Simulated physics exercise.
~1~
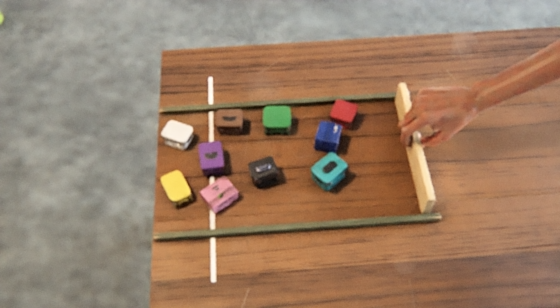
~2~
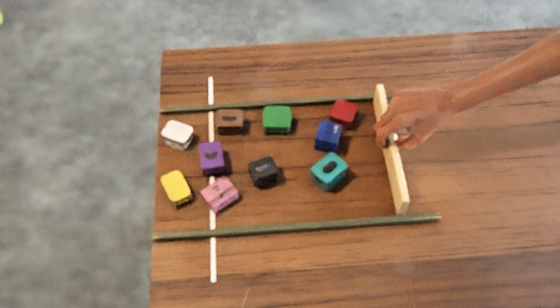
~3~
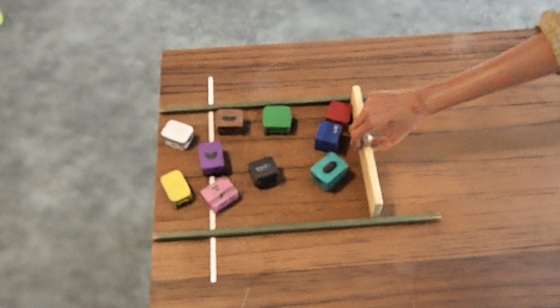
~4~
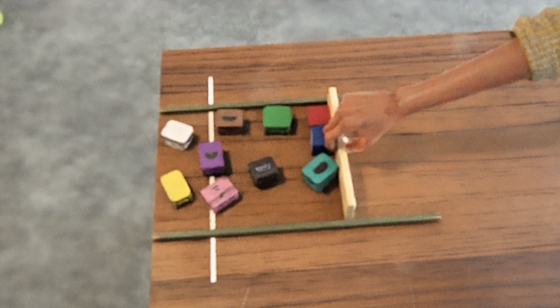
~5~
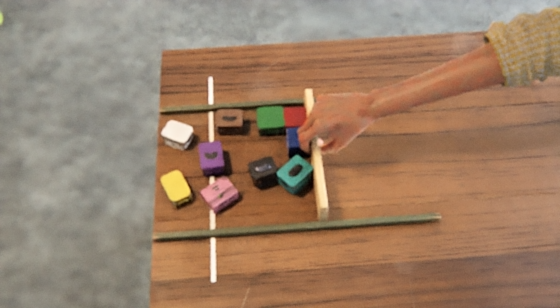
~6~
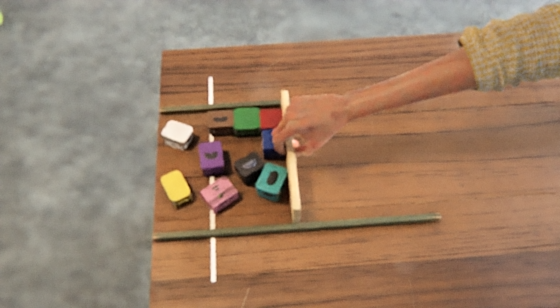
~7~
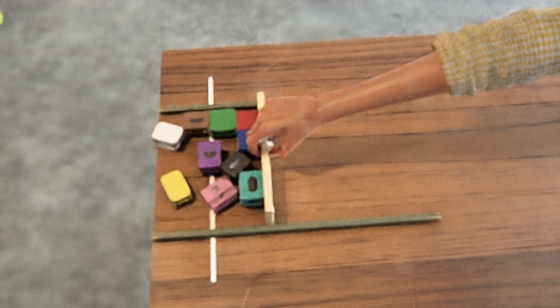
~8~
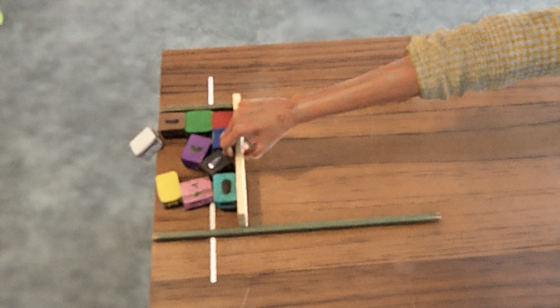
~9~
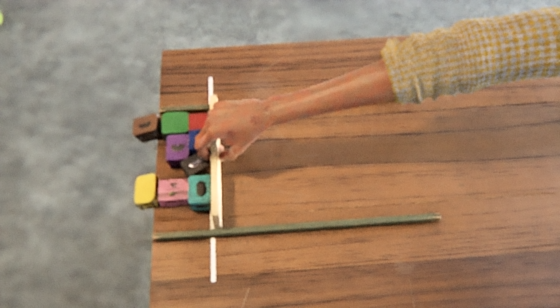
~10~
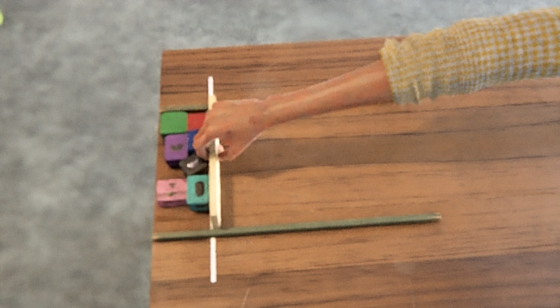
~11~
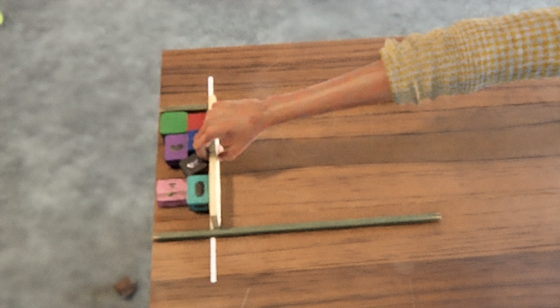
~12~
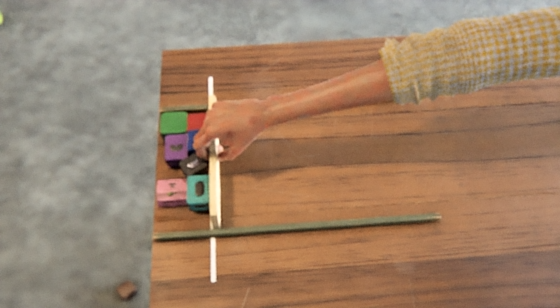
A hand slides an upright pale wooden board leftward across a brown wooden tabletop, seen from above beside a grey floor. Ahead of it, between two dark green rods, lie small cases in red, blue, turquoise, green, black, brown, purple, pink, white and yellow, with a white tape strip near the left edge. The board gathers the red, blue and turquoise cases first, then packs the rest together. The white case tips off the edge, then the brown and yellow ones follow as the board stops at the tape. The brown case appears on the floor at lower left, while the others stay bunched on the table.
